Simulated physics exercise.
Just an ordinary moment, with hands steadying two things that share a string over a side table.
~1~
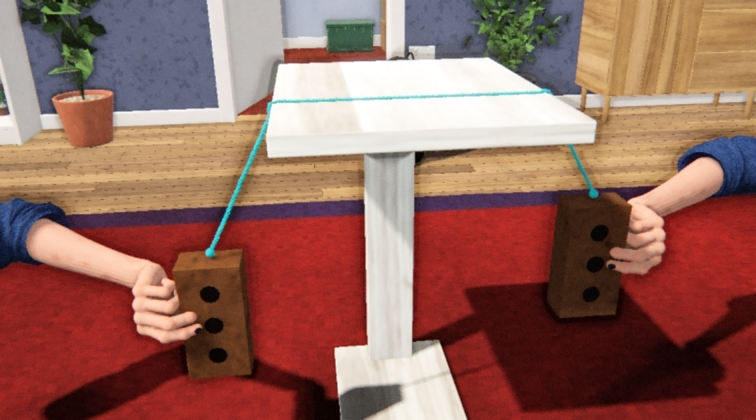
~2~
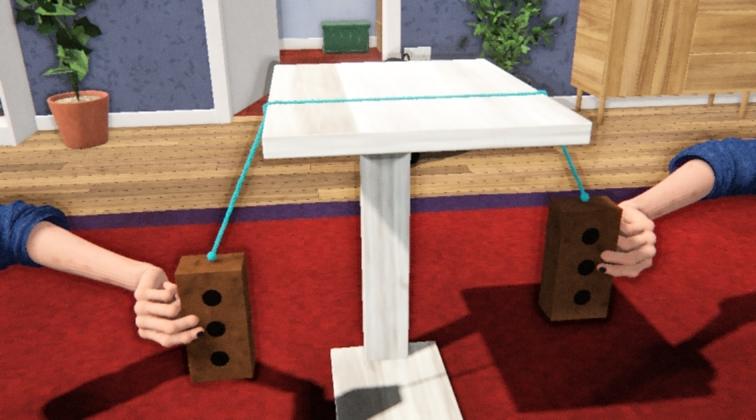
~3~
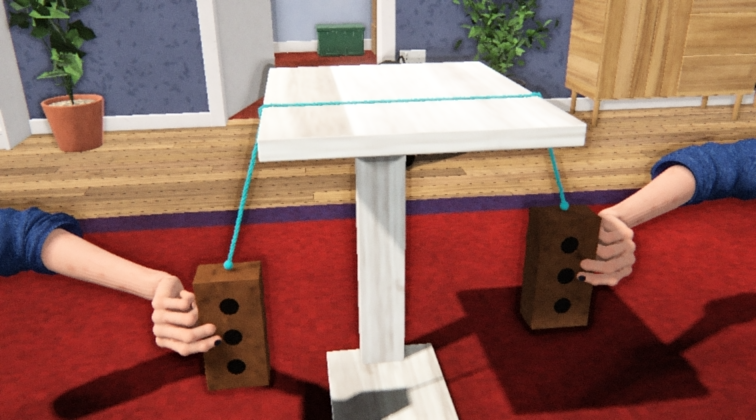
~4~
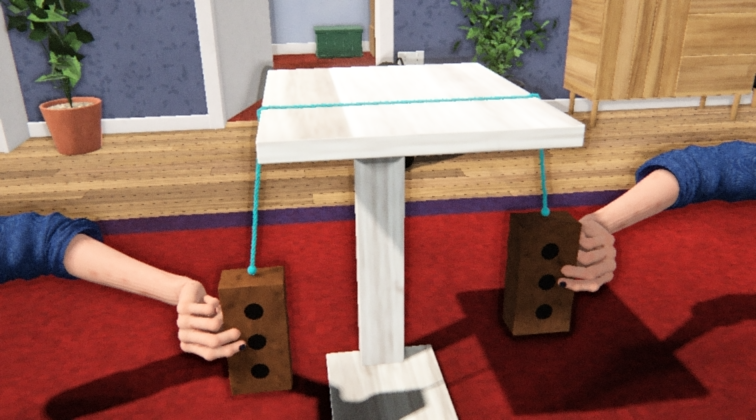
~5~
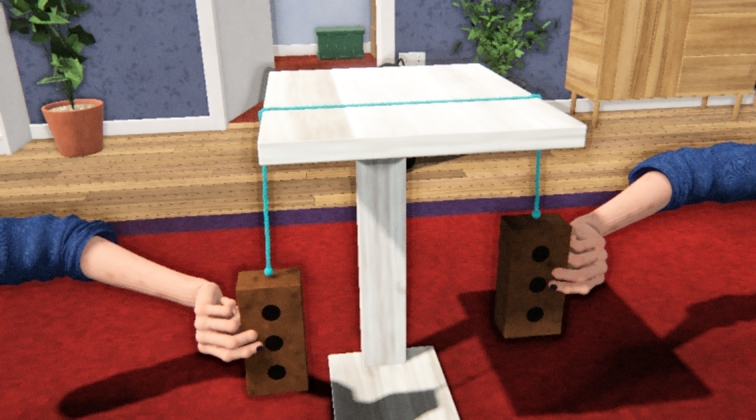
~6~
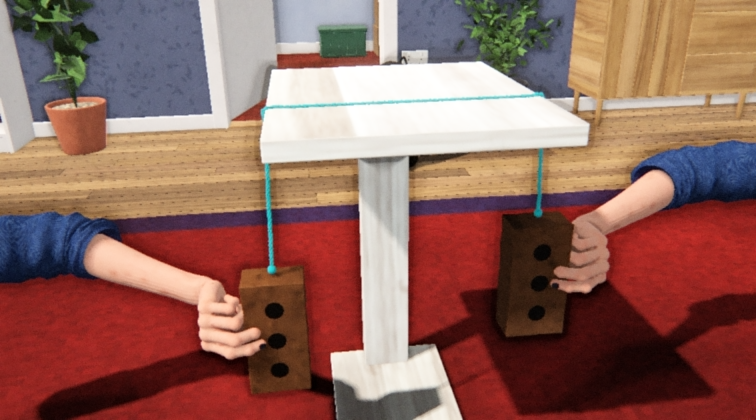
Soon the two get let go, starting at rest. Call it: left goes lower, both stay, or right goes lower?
Both stay.
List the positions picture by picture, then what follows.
In the first frame, left brick (216, 315); right brick (587, 256); string over the top (392, 98).
In the second frame, left brick (218, 319); right brick (579, 259).
In the third frame, left brick (234, 327); right brick (558, 267).
In the fourth frame, left brick (258, 331); right brick (540, 273).
In the fifth frame, left brick (275, 333); right brick (531, 276).
In the sixth frame, left brick (278, 330); right brick (533, 275); string over the top (385, 103).
Then, 0.46 s on from there, left brick still level near (286, 329); right brick still level near (527, 275).
Then, 0.98 s on from there, left brick still level near (283, 329); right brick still level near (531, 275).
Then, 1.50 s on from there, left brick still level near (281, 329); right brick still level near (527, 275).
In the end, left brick still level near (289, 328); right brick still level near (527, 275). The string stays as it is.
